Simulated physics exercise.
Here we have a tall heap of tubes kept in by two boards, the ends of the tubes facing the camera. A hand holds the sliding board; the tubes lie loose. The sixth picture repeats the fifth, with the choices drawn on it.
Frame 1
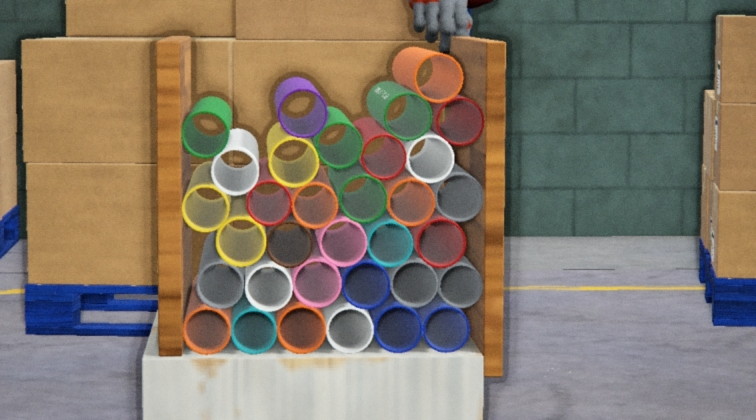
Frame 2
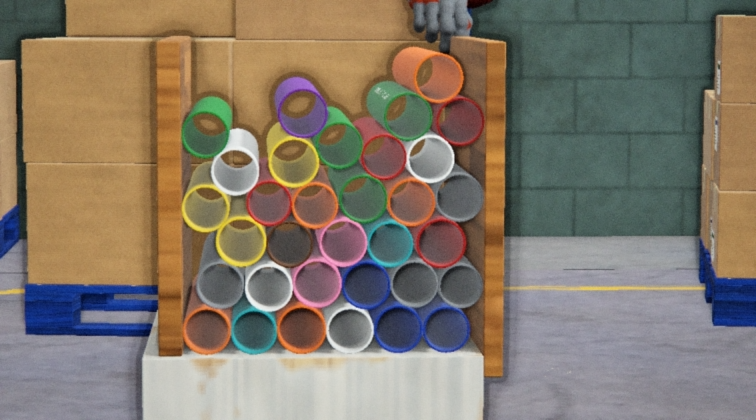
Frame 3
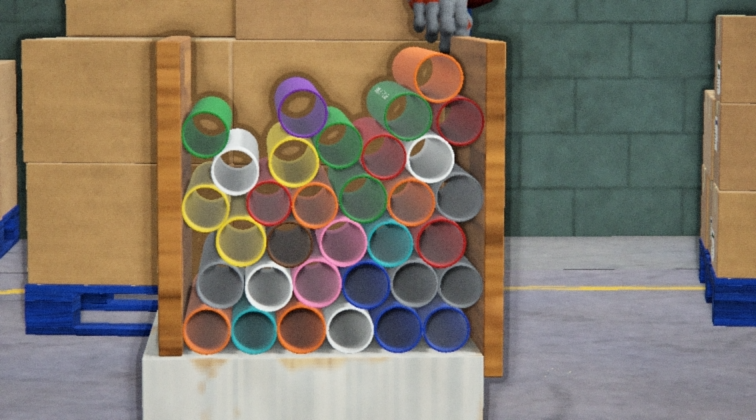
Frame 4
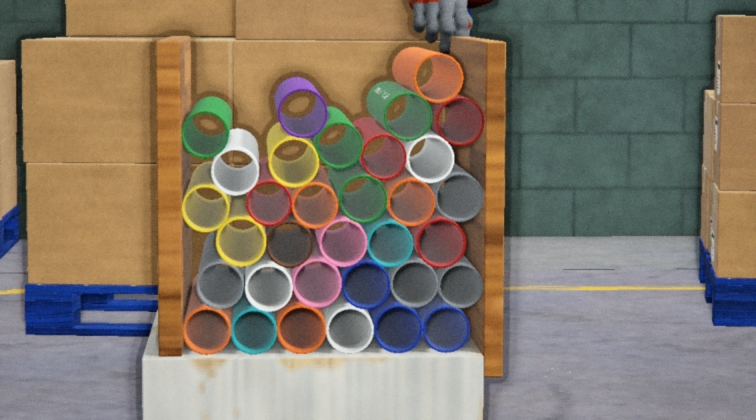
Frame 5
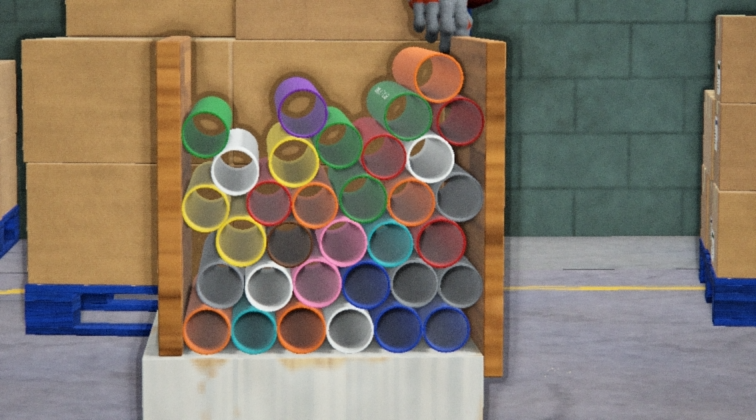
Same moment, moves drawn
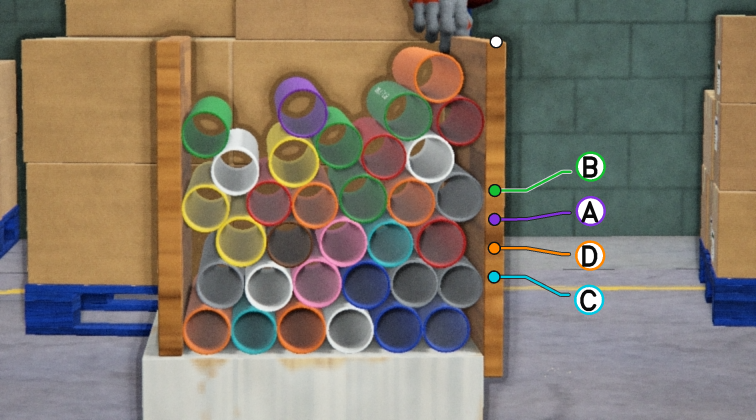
A gloved hand stayed at the top of the right-hand board, above a tall heap of colourful tubes stacked between two wooden boards, and nothing in view visibly moved.
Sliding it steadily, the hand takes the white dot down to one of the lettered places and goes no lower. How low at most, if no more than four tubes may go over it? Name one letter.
It can be let down to A.
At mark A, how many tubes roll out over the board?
At A the number is two.
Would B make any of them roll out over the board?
At B: Yes.
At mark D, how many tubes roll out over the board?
The count is five.
On the copy, A at (495, 219); B at (495, 190); C at (494, 277); D at (495, 248); the white dot at (496, 42).
On A. First, top of the board (484, 120).
Then, top of the board (484, 209).
Finally, top of the board (484, 219), two out over the board.
By contrast, B two out over the board; C five out over the board; D five out over the board.
